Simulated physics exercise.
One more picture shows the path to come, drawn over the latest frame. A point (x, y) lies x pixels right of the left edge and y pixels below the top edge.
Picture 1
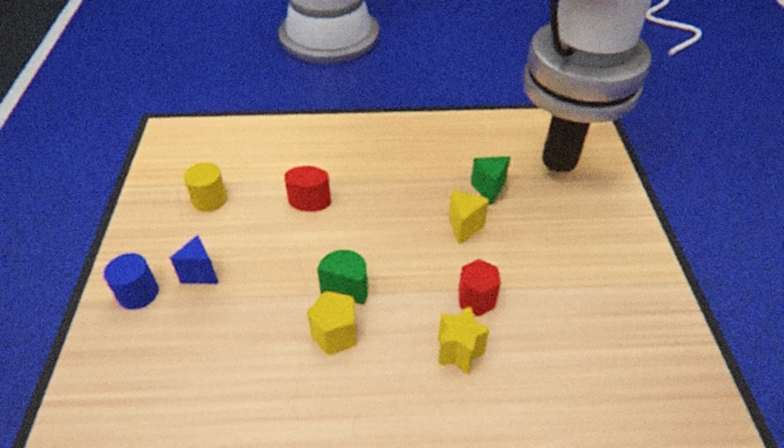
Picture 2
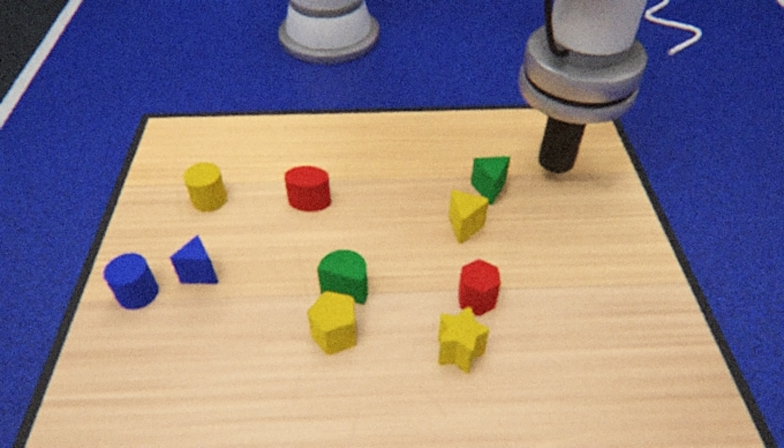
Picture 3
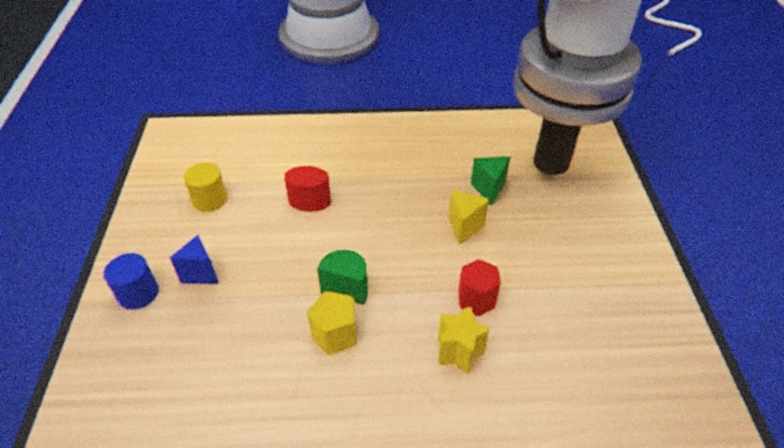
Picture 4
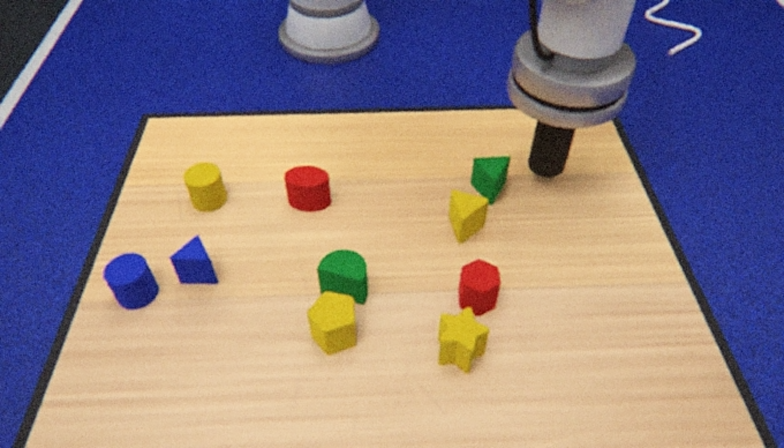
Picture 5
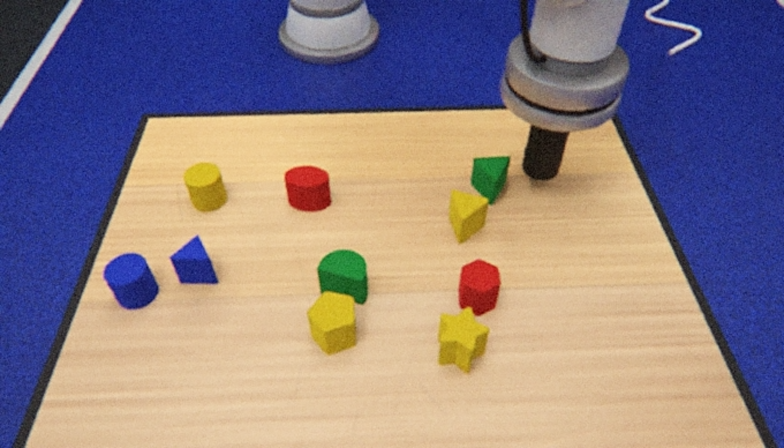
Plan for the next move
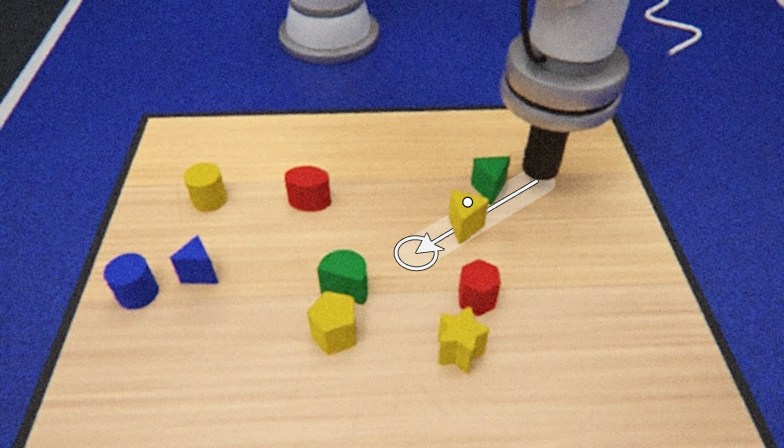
Robot arm with a dark post moving slightly left over a wooden board, the red, yellow, green and blue blocks staying still.
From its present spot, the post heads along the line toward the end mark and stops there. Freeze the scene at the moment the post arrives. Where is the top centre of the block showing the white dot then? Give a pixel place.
Somewhere near (390, 244).
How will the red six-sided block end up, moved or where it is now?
It holds its position.
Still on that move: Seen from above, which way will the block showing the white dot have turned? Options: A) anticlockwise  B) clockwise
I'll go with B - clockwise.
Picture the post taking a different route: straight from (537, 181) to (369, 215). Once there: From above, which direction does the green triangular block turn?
Direction: Anticlockwise.
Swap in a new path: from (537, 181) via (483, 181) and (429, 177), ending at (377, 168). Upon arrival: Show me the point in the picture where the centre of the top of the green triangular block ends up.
Top centre: (454, 175).
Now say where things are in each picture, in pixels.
In the first picture, tip of the post at (560, 161), middles of tops, yellow triangular block at (468, 202), red six-sided block at (481, 275), green triangular block at (494, 164).
In the second picture, post at (556, 162), nothing pushed.
In the third picture, post at (551, 164), nothing pushed.
In the fourth picture, post at (546, 166), nothing pushed.
In the fifth picture, post at (540, 169), yellow triangular block at (468, 202), red six-sided block at (481, 275), green triangular block at (494, 164).
The line goes from (537, 181) to (416, 253); the dot is on the yellow triangular block.
On the path given first. One third of the way, post at (502, 191); green triangular block at (477, 166), turned 10° clockwise.
Two thirds of the way, post at (461, 215); yellow triangular block at (438, 217), turned 25° clockwise; green triangular block at (473, 166), turned 25° clockwise.
At the end, post at (417, 241); yellow triangular block at (390, 244), turned 30° clockwise; red six-sided block unmoved; green triangular block at (473, 166), turned 25° clockwise.
